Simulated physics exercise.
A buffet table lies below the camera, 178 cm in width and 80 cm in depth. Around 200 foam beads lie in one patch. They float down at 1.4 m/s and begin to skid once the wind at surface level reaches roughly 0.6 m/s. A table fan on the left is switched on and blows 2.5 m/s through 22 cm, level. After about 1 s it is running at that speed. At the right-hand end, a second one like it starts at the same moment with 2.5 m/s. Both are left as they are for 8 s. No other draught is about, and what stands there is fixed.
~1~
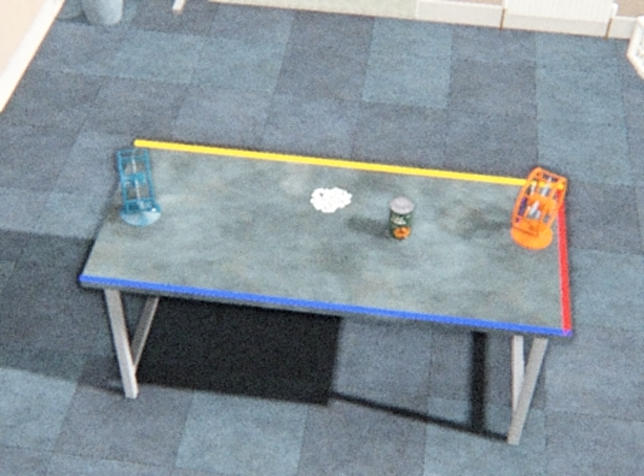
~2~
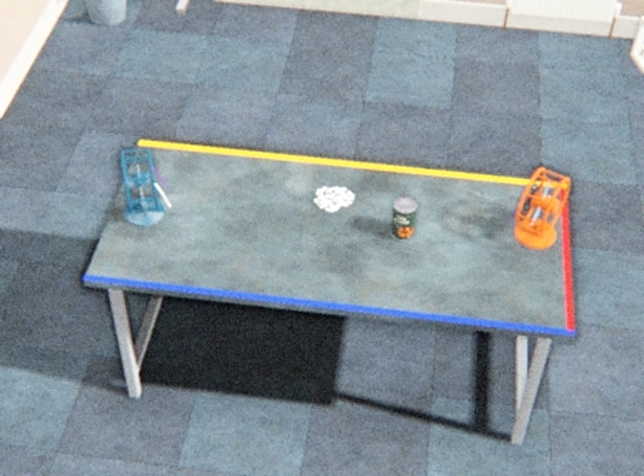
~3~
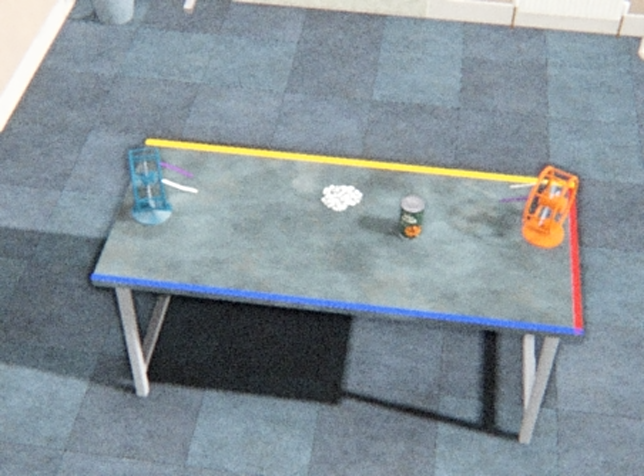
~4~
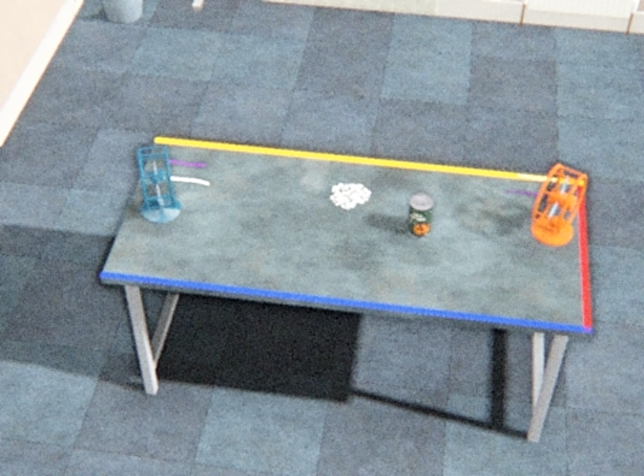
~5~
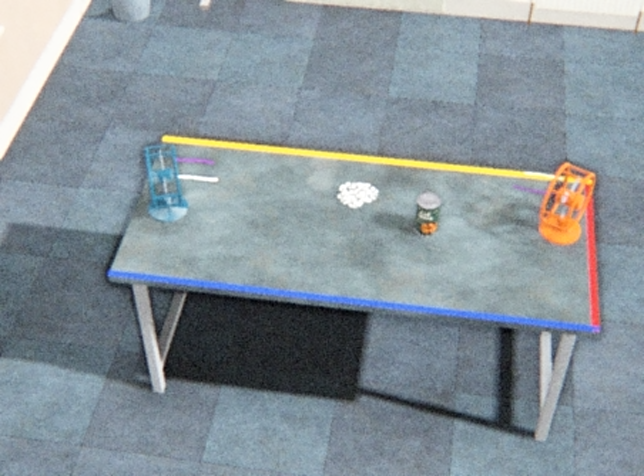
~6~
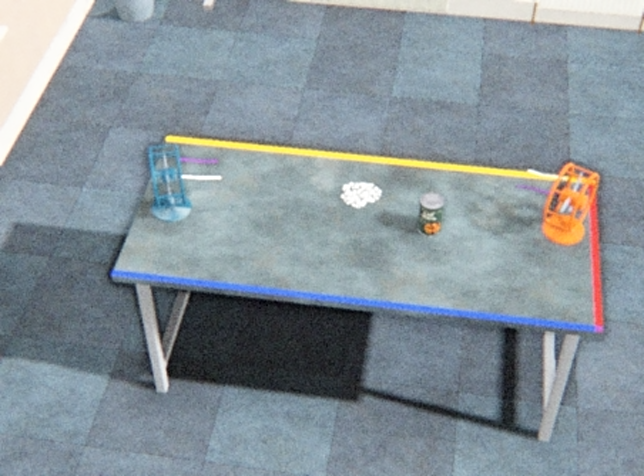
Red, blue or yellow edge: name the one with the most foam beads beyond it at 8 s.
The blue one.
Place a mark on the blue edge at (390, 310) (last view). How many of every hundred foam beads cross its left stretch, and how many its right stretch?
I'd guess near 10 percent left and close to 80 percent right.
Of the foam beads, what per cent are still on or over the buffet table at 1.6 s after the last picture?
Close to 30 in a hundred are still there.
Then, 0.7 s after the last picture, 0 % are over the blue edge, 0 % over the yellow edge and 0 % over the red edge; the middle of those left on the top is near (376, 226); 0 % are gone or lie where they will stay.
Then, 1.6 s after the last picture, 66 % are over the blue edge, 3 % over the yellow edge and 0 % over the red edge; the middle of those left on the top is near (412, 279); 62 % are gone or lie where they will stay.
Then, 3.5 s after the last picture, 86 % are over the blue edge, 4 % over the yellow edge and 0 % over the red edge; 93 % are gone or lie where they will stay.
Then, 7.1 s after the last picture, at the end, 87 % are over the blue edge, 4 % over the yellow edge and 0 % over the red edge.
